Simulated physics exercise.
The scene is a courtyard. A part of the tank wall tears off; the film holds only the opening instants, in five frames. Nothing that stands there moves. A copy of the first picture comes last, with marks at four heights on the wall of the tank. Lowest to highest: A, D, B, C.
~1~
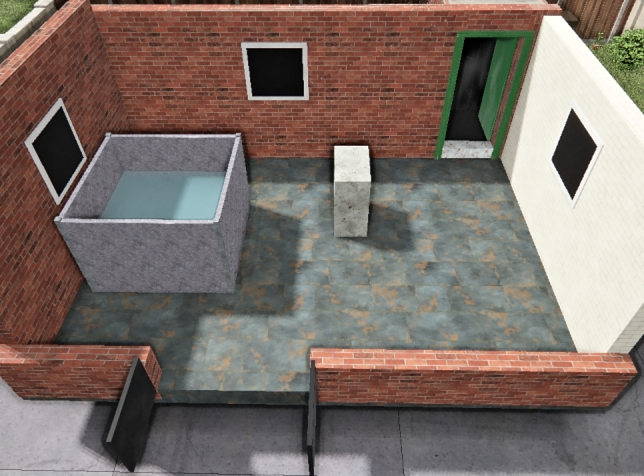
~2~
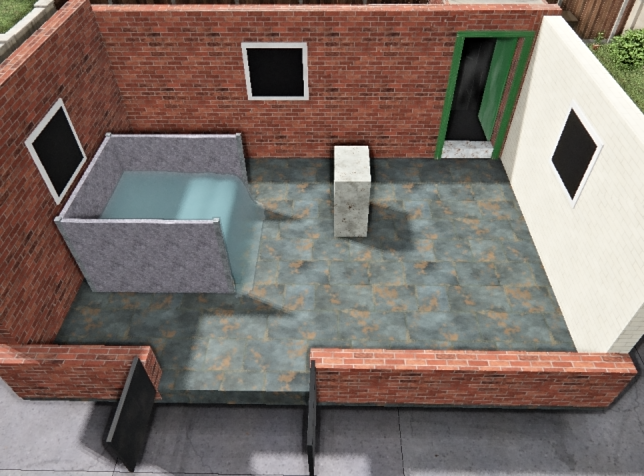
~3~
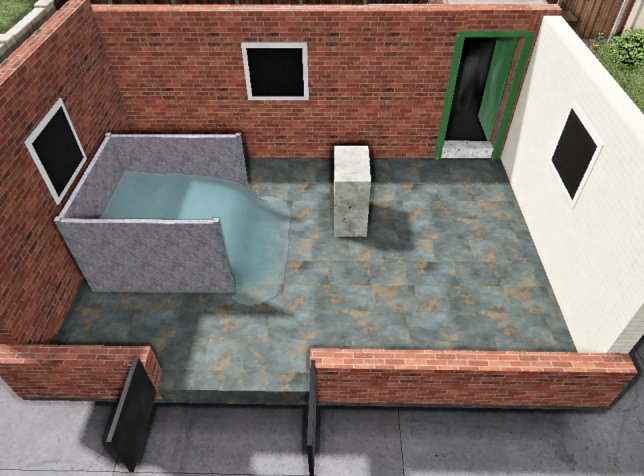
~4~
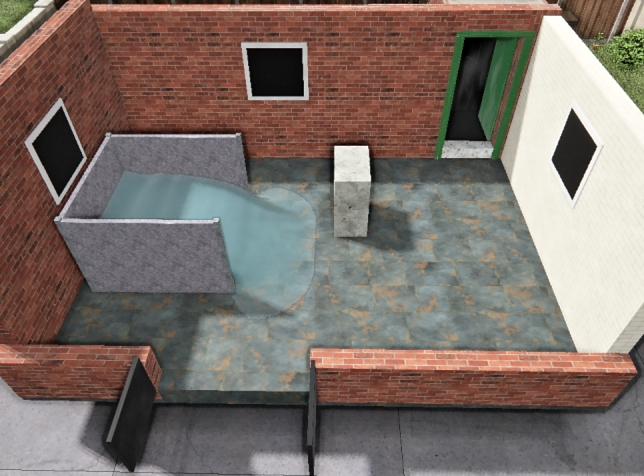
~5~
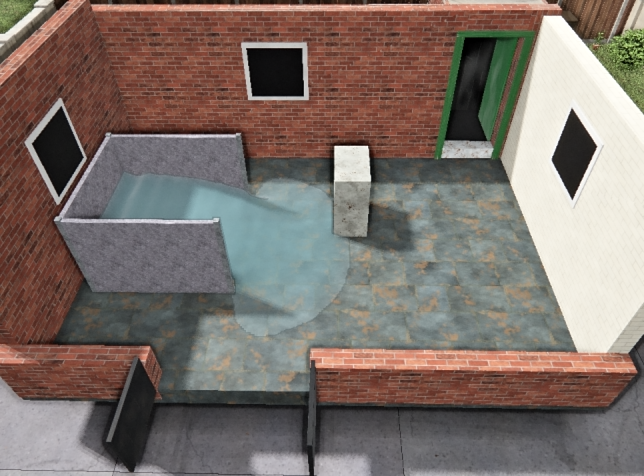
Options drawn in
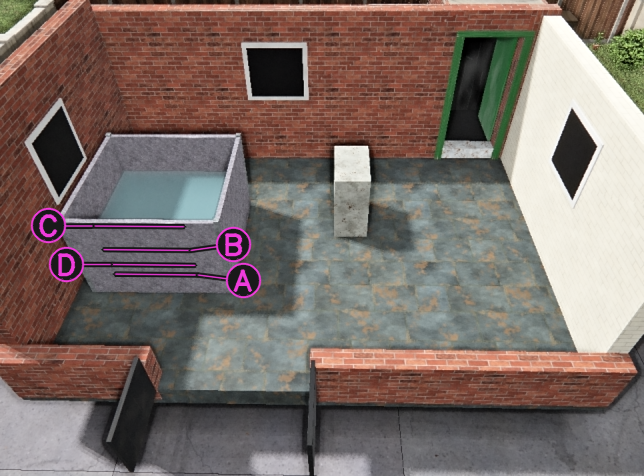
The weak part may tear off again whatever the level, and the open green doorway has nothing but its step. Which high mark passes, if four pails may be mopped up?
That is line B.
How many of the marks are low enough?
Three of them.
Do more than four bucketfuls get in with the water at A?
No, not at all.
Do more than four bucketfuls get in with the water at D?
No.
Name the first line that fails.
It is C.
In magenta, A at (156, 274); B at (147, 250); C at (138, 226); D at (152, 264); from the bottom up A, D, B, C.
With A, nothing gets over.
With B, a bucket or two gets in.
With C, about 14 bucketfuls get in.
With D, nothing gets over.
